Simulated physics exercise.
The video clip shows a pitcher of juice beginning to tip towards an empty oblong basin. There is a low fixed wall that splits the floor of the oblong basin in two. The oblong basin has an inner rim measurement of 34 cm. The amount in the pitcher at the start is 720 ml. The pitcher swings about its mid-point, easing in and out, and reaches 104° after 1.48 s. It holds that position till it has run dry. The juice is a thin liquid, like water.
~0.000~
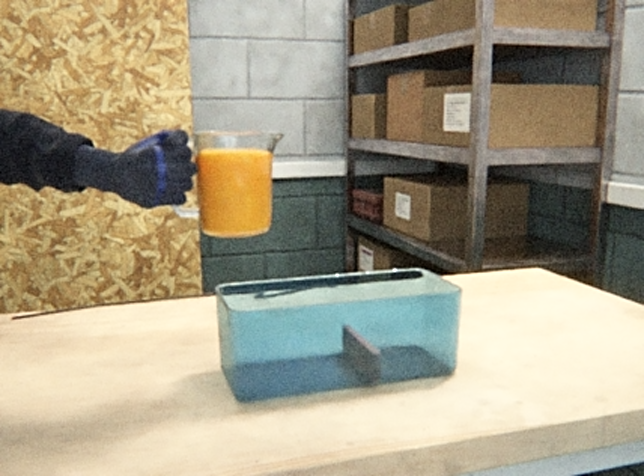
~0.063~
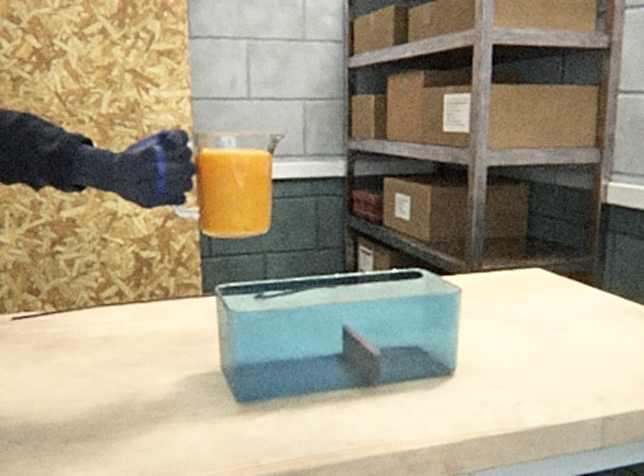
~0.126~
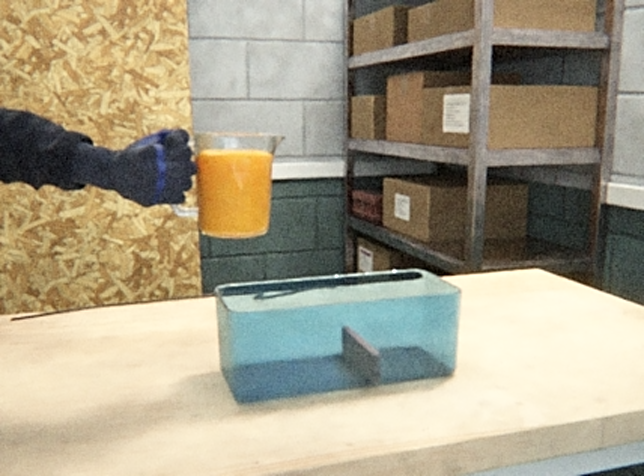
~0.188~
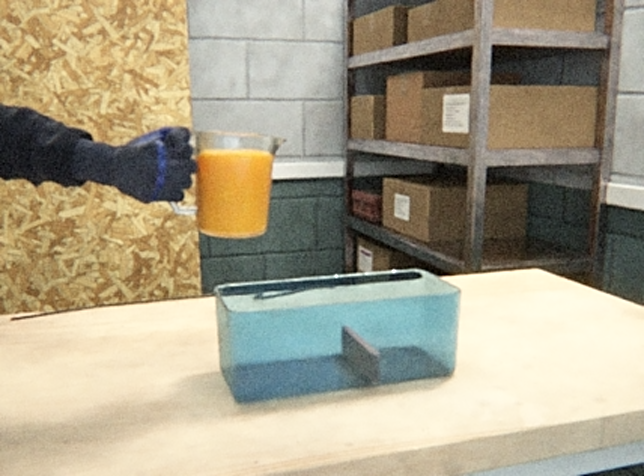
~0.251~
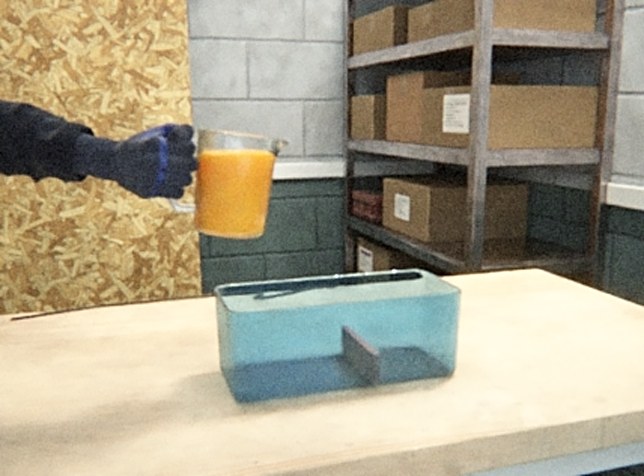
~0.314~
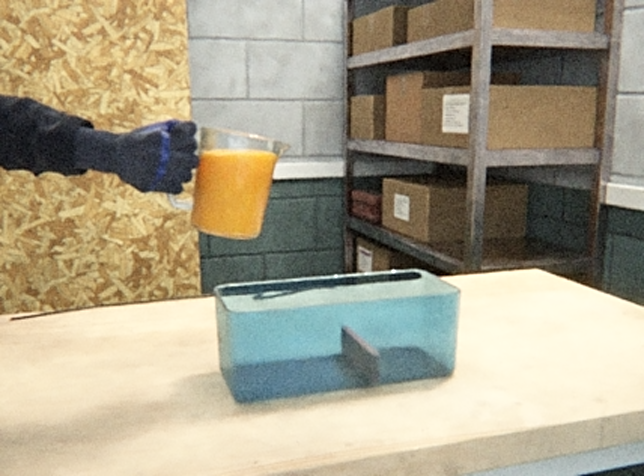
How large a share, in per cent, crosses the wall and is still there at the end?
A share of about 7 per cent.
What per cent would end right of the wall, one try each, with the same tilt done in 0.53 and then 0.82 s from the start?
Result: 5 per cent, then 5 per cent.
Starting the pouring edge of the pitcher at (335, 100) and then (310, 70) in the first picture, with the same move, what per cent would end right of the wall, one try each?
Respectively 90 and 80 %.
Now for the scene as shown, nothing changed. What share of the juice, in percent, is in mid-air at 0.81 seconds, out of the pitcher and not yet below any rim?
Roughly 10 %.
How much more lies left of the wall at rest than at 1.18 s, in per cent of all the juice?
Close to 50% of the whole.
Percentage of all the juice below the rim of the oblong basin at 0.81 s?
About 3 per cent.
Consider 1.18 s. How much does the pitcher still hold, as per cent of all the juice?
About 36 per cent.
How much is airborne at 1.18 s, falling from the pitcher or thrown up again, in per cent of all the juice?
I'd put it at about 20 per cent of the liquid.
After 0.81 s the tilt is 60° and 86 per cent is still to pour, 3 is left of the wall and 0 right of it.
After 1.18 s the tilt is 94° and 35 per cent is still to pour, 41 is left of the wall and 4 right of it.
After 1.56 s the tilt is 104° and 3 per cent is still to pour, 84 is left of the wall and 5 right of it.
After 1.98 s the tilt is 104° and 0 per cent is still to pour, 90 is left of the wall and 7 right of it.
In the end 90 per cent lies left of the wall, 7 right of it and 3 outside.
